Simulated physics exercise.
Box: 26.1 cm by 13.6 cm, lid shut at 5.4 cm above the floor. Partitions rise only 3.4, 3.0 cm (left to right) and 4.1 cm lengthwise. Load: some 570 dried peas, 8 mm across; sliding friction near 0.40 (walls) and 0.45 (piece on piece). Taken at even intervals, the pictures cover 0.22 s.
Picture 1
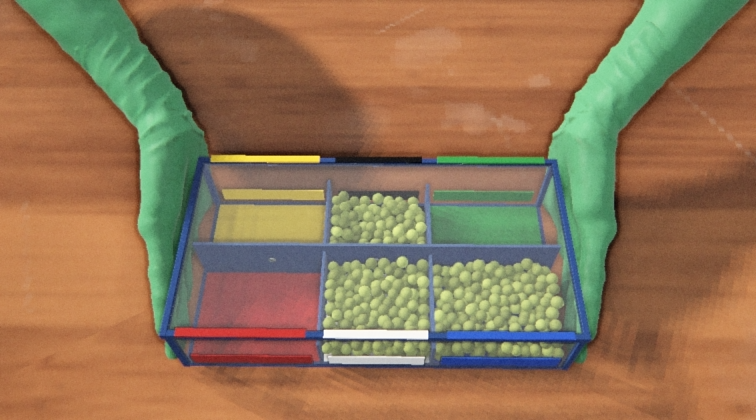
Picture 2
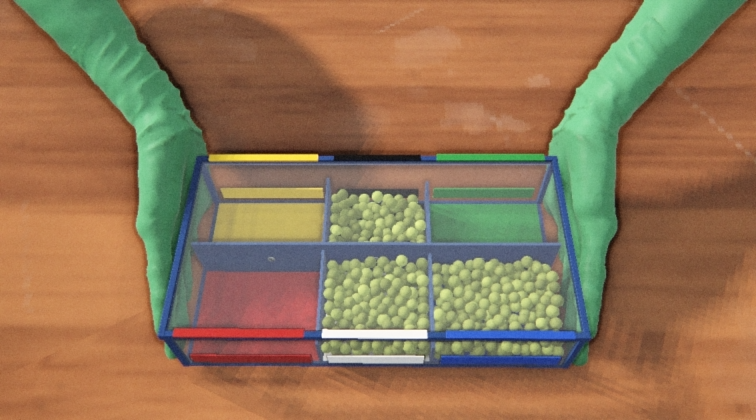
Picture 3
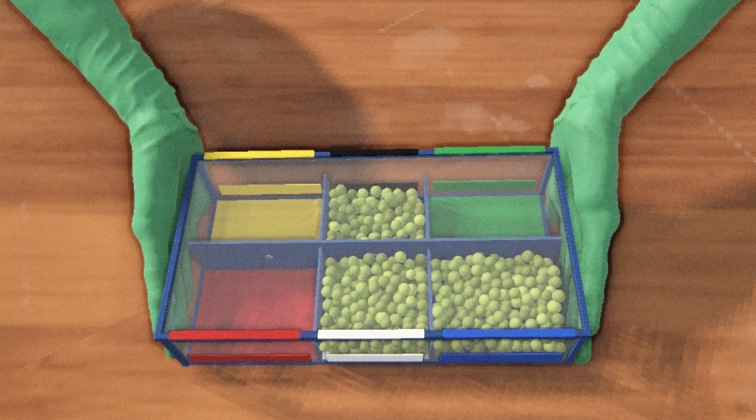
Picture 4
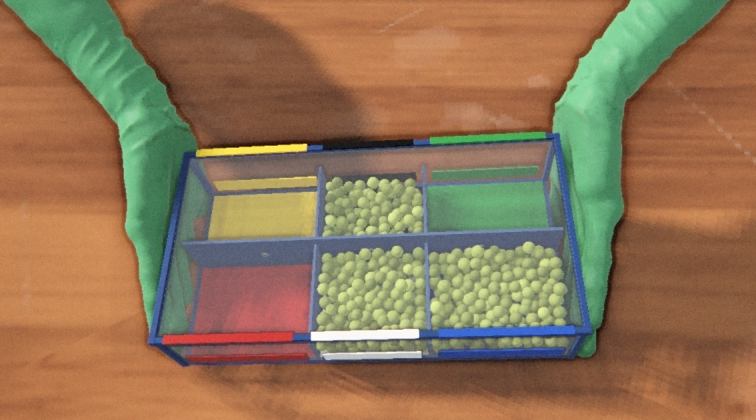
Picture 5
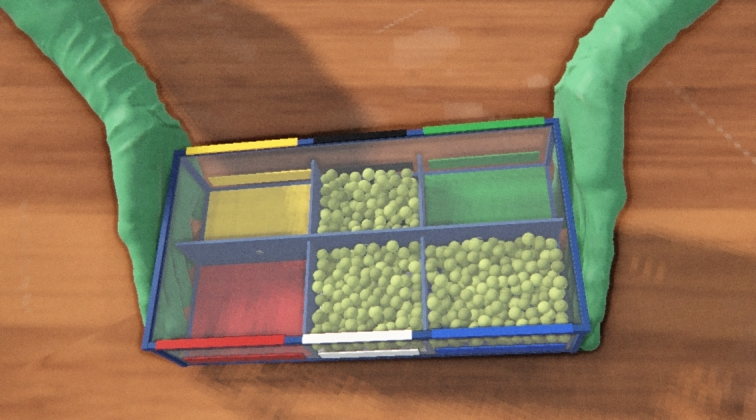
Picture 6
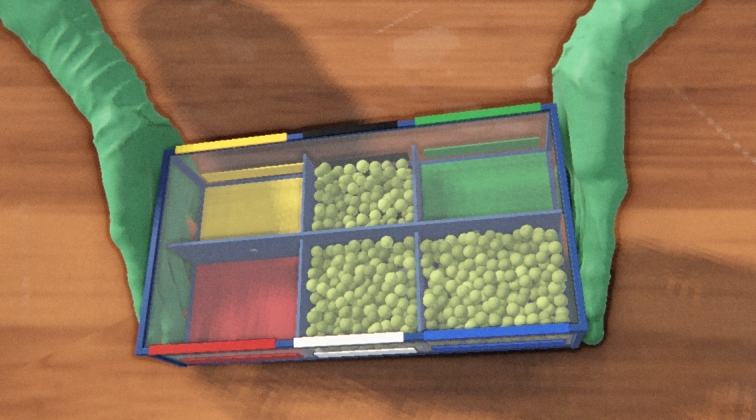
Green-gloved hands gripping a clear six-compartment box of green peas, slowly tilting it so its left side dips lower.
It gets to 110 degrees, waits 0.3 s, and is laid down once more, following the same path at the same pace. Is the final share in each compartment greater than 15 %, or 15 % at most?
Red compartment: Greater than 15 %, blue compartment: Greater than 15 %, green compartment: 15 % at most, yellow compartment: 15 % at most, white compartment: Greater than 15 %, black compartment: 15 % at most.
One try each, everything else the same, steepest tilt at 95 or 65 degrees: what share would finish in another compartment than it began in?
About 45 and about 20 per cent, in that order.
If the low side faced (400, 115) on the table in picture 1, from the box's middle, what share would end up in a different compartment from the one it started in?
My best guess is some 20 per cent.
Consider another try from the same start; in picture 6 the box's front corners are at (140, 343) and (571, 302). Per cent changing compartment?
Then about 80 per cent.
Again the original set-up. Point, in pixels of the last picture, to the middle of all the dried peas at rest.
Near (353, 321).
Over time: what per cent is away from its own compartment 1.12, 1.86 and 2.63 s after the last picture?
I'd put the three at close to 40, 50 and 50.
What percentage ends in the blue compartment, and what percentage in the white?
Blue 20 %, white 35 %.
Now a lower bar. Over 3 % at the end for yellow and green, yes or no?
For yellow, it does not, for green, it does not.
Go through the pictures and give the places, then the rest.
Box tilt 0 degrees, front corners at (168, 332) and (583, 335); blue 40 %, white 35 %, black 25 %, in the first picture.
Box tilt 1 degrees, front corners at (166, 332) and (583, 334), in the second picture.
Box tilt 3 degrees, front corners at (163, 334) and (583, 331), lowest corner left front, in the third picture.
Box tilt 7 degrees, front corners at (157, 339) and (583, 328), lowest corner left front, in the fourth picture.
Box tilt 12 degrees, front corners at (150, 344) and (582, 326), lowest corner left front, in the fifth picture.
Box tilt 16 degrees, front corners at (144, 349) and (580, 325), lowest corner left front; blue 40 %, white 35 %, black 25 %, in the sixth picture.
Then, 1.12 s after the last picture, tilt 110 degrees; red 25 %, blue 25 %, white 35 %, black 10 %.
Then, 1.86 s after the last picture, tilt 57 degrees; red 35 %, blue 25 %, white 35 %, black 10 %.
Then, 2.63 s after the last picture, tilt 0 degrees; red 35 %, blue 20 %, white 35 %, black 10 %.
In the end, red 35 %, blue 20 %, green 0 %, yellow 0 %, white 35 %, black 10 %.
